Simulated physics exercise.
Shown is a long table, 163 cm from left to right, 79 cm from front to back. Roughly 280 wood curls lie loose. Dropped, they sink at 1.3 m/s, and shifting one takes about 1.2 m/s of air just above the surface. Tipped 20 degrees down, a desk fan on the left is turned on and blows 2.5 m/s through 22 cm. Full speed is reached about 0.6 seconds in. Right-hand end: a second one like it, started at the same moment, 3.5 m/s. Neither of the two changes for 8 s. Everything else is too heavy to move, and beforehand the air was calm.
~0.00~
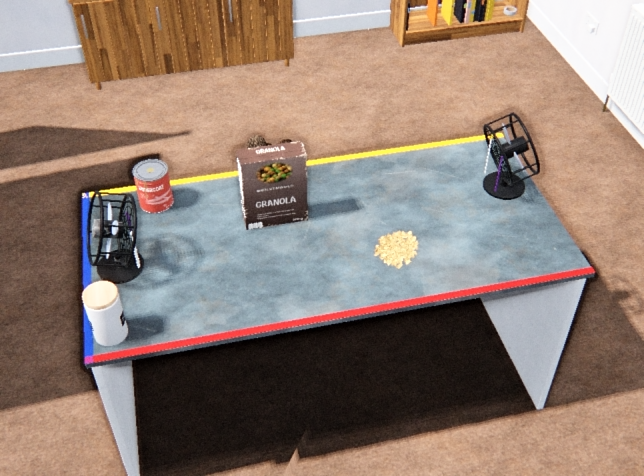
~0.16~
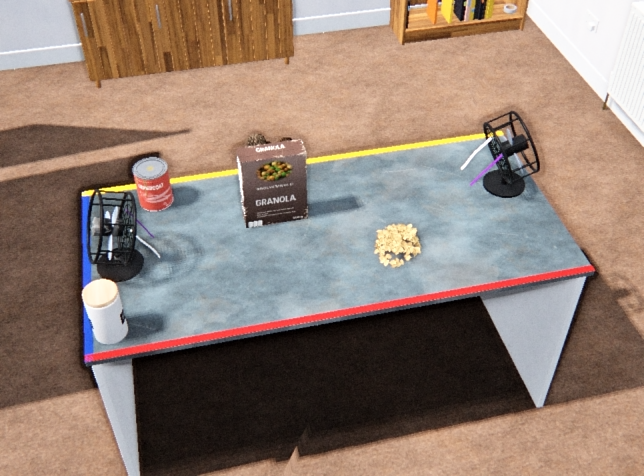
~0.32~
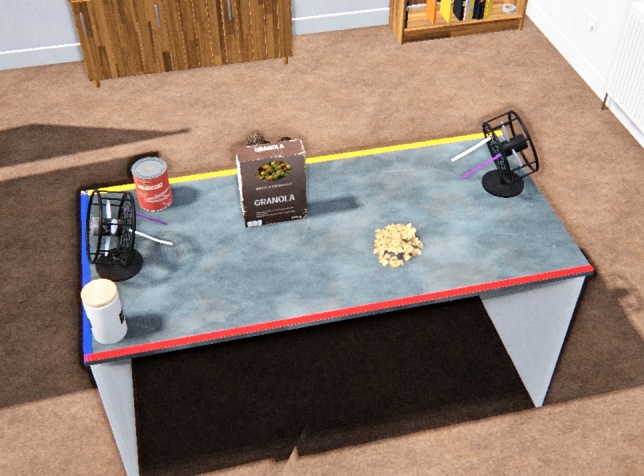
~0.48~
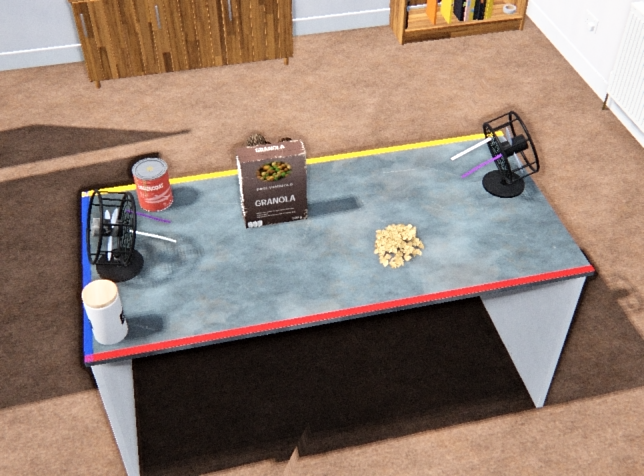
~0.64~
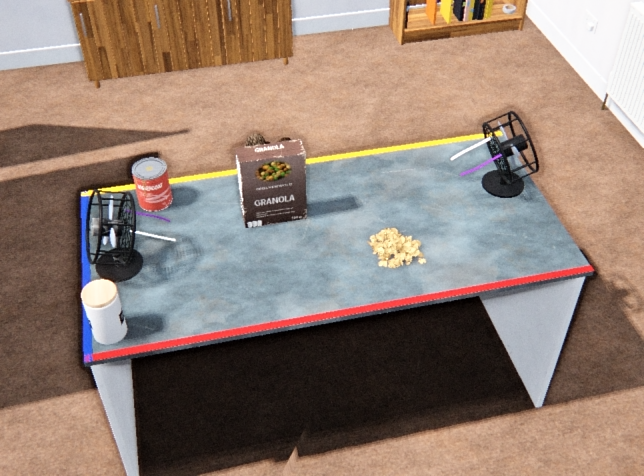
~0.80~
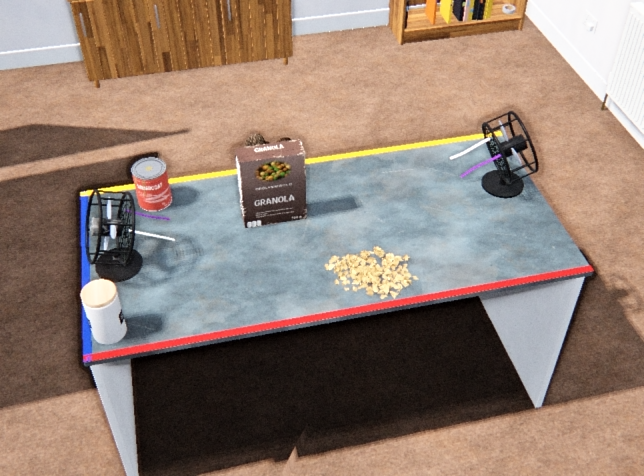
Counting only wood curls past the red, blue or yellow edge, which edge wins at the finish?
The red edge ends up with the most of them.
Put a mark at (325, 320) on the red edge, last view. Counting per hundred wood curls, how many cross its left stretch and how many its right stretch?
My take is close to 5 percent on the left side and near 90 percent on the right.
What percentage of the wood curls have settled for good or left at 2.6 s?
It comes to some 100 per cent.
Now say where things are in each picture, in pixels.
In the first frame, the middle of the wood curls is near (394, 249), none has stirred yet, the mouth of the desk fan is at (111, 229) and that of the second one at (511, 149).
In the second frame, the middle of the wood curls is near (398, 244), none has stirred yet, the red edge is centred on (354, 314), the yellow edge is centred on (301, 160) and the blue edge is centred on (83, 268).
In the third frame, the middle of the wood curls is near (397, 244), about 1 % have left their places, the top of a carton is at (270, 150) and the top of a tin is at (149, 168).
In the fourth frame, the middle of the wood curls is near (398, 244) and about 1 % have left their places.
In the fifth frame, the middle of the wood curls is near (394, 249), the farthest in sight from the desk fan is at (422, 262) and about 40 % have left their places.
In the sixth frame, the middle of the wood curls is near (372, 272), the farthest in sight from the desk fan is at (416, 279) and about 95 % have left their places.
After 1.6 s, 99 % are over the red edge, 0 % over the yellow edge and 0 % over the blue edge; 95 % are gone or lie where they will stay.
After 2.6 s, 100 % are over the red edge, 0 % over the yellow edge and 0 % over the blue edge; 100 % are gone or lie where they will stay.
After 4.4 s, 100 % are over the red edge, 0 % over the yellow edge and 0 % over the blue edge; 100 % are gone or lie where they will stay.
After 8.0 s, at the end, 100 % are over the red edge, 0 % over the yellow edge and 0 % over the blue edge.
